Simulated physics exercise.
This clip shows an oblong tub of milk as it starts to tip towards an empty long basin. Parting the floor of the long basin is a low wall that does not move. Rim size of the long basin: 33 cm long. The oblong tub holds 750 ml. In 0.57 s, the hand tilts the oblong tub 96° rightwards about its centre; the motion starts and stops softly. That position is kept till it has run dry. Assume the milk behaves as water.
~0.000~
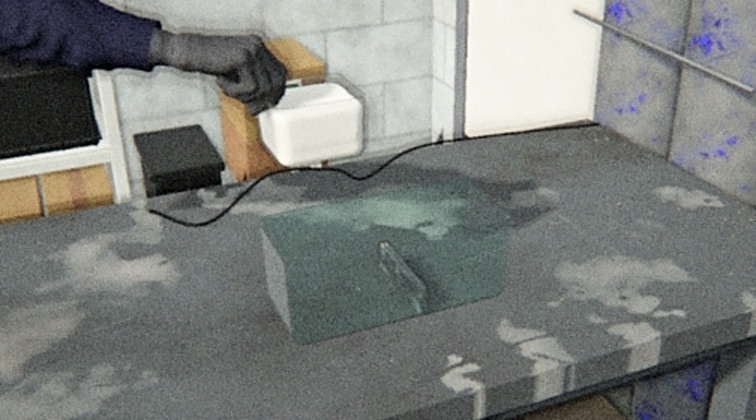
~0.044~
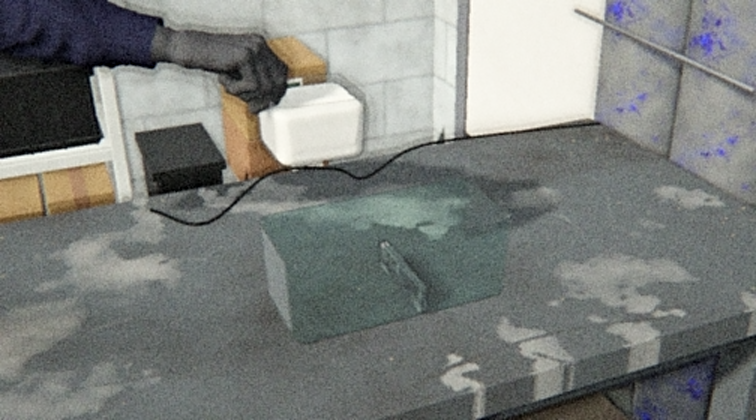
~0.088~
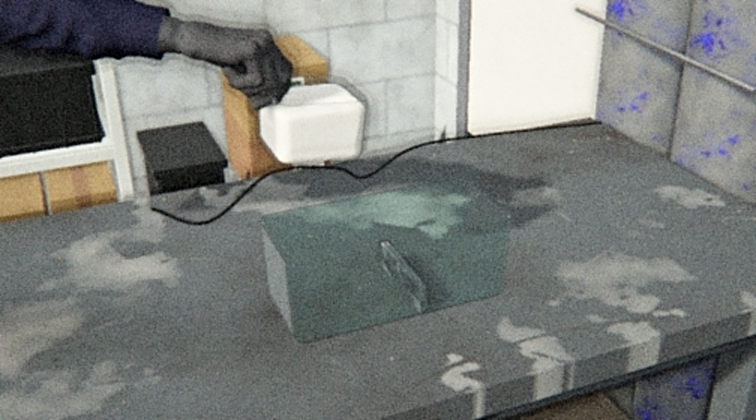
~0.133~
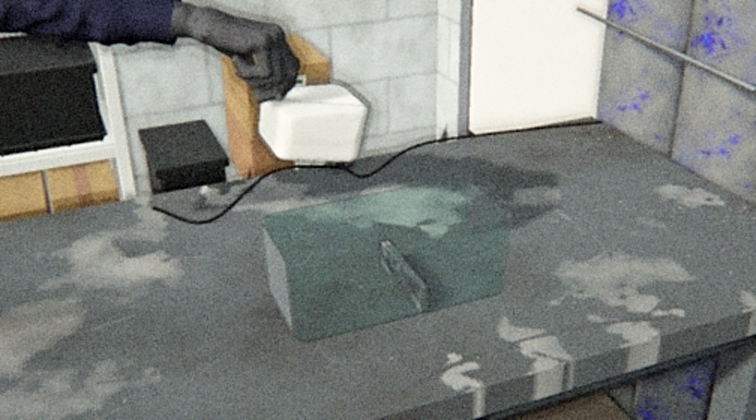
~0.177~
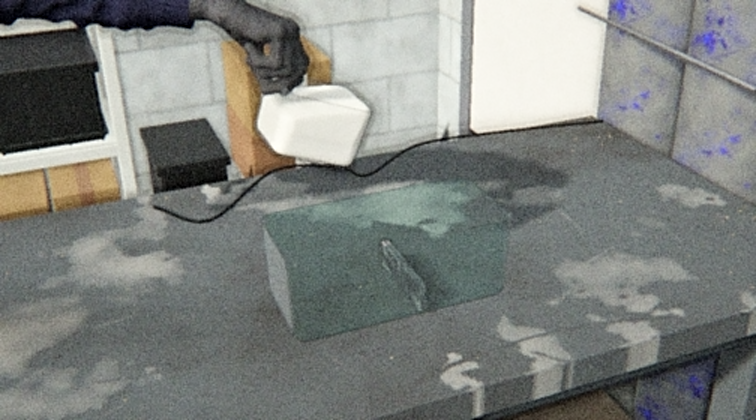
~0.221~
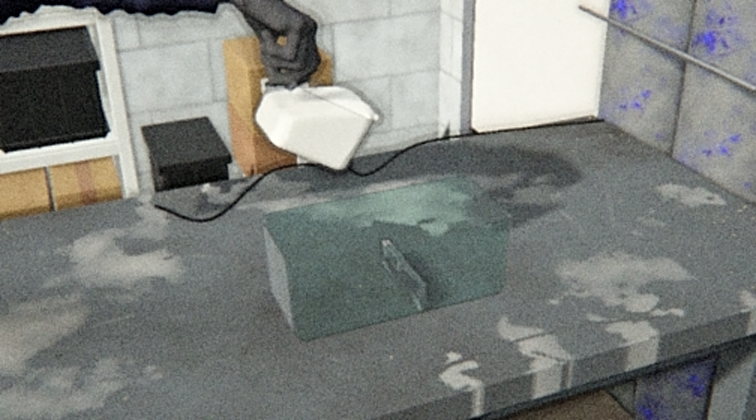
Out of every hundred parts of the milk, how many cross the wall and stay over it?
About 66 in every hundred.
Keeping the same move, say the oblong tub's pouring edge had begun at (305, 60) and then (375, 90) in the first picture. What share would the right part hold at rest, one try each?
5 per cent first, 80 per cent second.
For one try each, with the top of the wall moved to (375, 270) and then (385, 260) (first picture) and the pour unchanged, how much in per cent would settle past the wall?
Roughly 85 per cent, then 90 per cent.
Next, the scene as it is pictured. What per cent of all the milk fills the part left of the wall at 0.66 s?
Left share: Approx. 12 %.
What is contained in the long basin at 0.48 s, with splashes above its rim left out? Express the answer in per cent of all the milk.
Around 16 percent.
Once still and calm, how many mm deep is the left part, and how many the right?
The left ends up at roughly 10 mm, with the right at roughly 26 mm.
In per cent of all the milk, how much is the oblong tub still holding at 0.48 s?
38 %.
After 0.48 s the tilt is 90° and 38 per cent is still to pour, 2 is left of the wall and 15 right of it.
After 0.66 s the tilt is 96° and 11 per cent is still to pour, 13 is left of the wall and 65 right of it.
After 0.86 s the tilt is 96° and 3 per cent is still to pour, 22 is left of the wall and 68 right of it.
After 1.07 s the tilt is 96° and 1 per cent is still to pour, 29 is left of the wall and 67 right of it.
In the end 32 per cent lies left of the wall, 66 right of it and 2 outside.
